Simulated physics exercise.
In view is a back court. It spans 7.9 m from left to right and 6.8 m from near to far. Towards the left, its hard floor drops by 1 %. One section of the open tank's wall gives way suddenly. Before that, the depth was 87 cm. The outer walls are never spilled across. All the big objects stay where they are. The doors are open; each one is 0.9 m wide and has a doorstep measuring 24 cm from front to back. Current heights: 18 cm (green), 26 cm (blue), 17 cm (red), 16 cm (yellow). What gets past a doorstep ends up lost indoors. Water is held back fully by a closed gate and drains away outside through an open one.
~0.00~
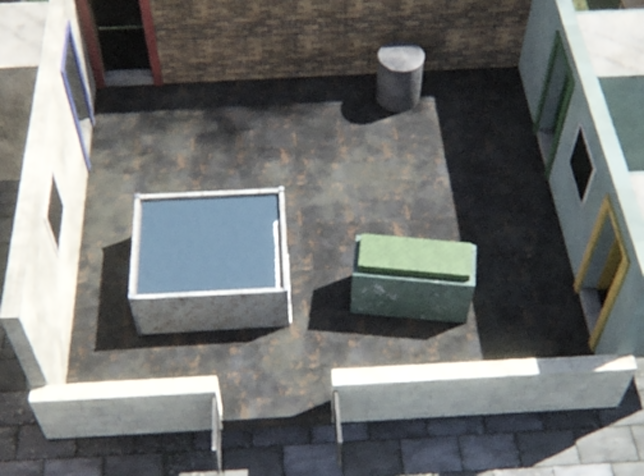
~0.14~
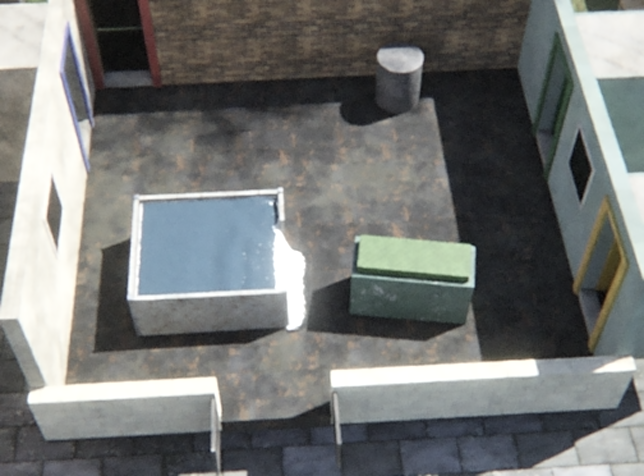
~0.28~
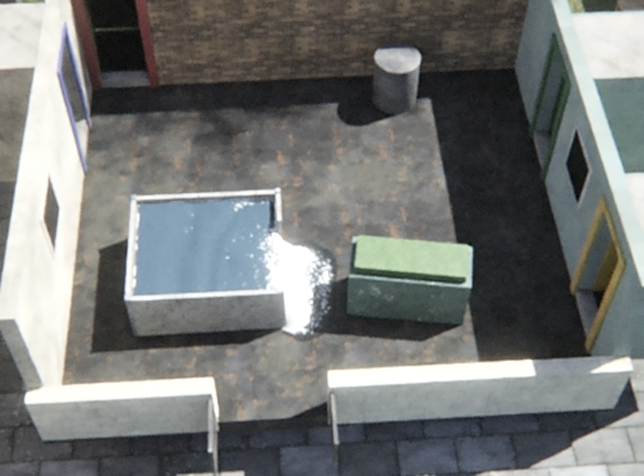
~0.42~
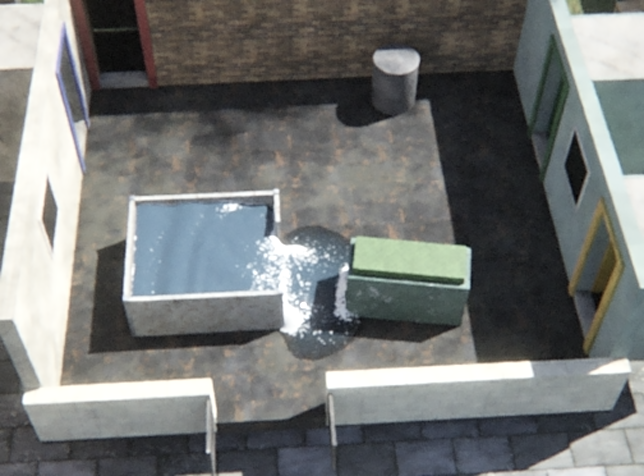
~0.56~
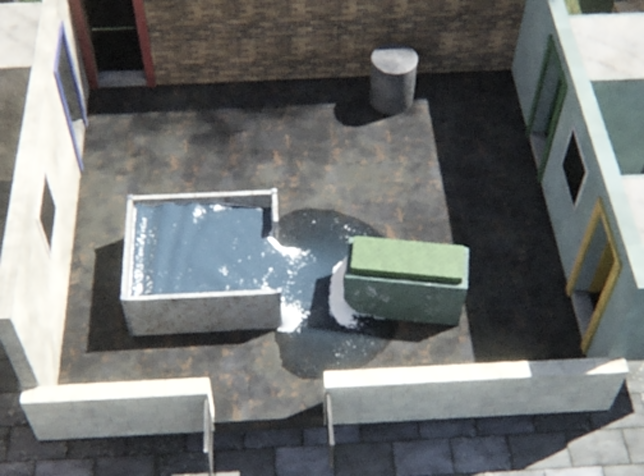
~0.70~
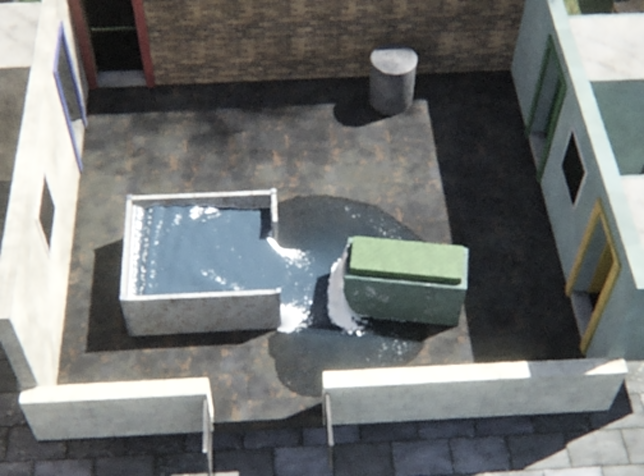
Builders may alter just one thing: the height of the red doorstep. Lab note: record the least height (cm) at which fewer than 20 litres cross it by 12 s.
Least height: 10 cm.
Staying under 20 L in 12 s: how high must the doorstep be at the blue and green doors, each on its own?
Some 10.5 cm for blue, some 12.0 cm for green.
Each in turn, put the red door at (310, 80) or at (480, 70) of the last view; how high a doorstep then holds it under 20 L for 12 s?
You'd want about 9.0 cm there first, then about 20 cm.
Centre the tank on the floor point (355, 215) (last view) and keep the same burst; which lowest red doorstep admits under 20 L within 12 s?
New minimum height: Approx. 11.0 cm.
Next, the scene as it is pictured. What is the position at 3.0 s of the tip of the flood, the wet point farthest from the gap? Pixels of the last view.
Front tip: Approx. (504, 74) px.
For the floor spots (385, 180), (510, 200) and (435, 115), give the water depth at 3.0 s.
Roughly 4, 5 and 6 centimetres.
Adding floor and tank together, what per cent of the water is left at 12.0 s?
What remains is some 90 per cent of the water.
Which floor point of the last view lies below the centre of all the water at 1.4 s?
(273, 285).
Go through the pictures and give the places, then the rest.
The open tank at (210, 245) is whole and still, 87 cm deep; the red door at (122, 44) is dry, in the first frame.
The gap is at (283, 279), the front 0.3 m out at (305, 312); the back of the open tank holds 87 cm, in the second frame.
Water pours out at (280, 280) and has run 0.8 m, to (331, 288); about 13 cm deep outside, 87 cm at the back, in the third frame.
The front is at a hidden place, 1.5 m from the gap at (279, 282); 2.3 m2 of floor is wet, 86 cm left at the back, in the fourth frame.
Water pours out at (277, 282) and has run 2.1 m, to a hidden place; about 6 cm deep outside, 79 cm at the back, in the fifth frame.
The gap is at (276, 282), the front 2.6 m out at a hidden place; the back of the open tank holds 73 cm; 4.3 m in a straight line remain to the red door at (115, 45), in the sixth frame.
After 1.4 s water covers 30 % of the floor, deepest (60 cm) near (343, 298); it has not reached the red door.
After 3.0 s water covers 60 % of the floor, deepest (34 cm) near (485, 75); it has not reached the red door.
After 12.0 s water covers 95 % of the floor, deepest (14 cm) near (55, 405); 14 cm at the red door, 1 litre in over its 17 cm doorstep.
At the red door as built, the water arrived by 5.2 s and peaked near 14 cm at 10.0 s.
With a doorstep of 8.5 cm, 34 litres would have come in within the 12 s; with 12 cm, 9 litres. So under 20 litres takes about 10 cm.
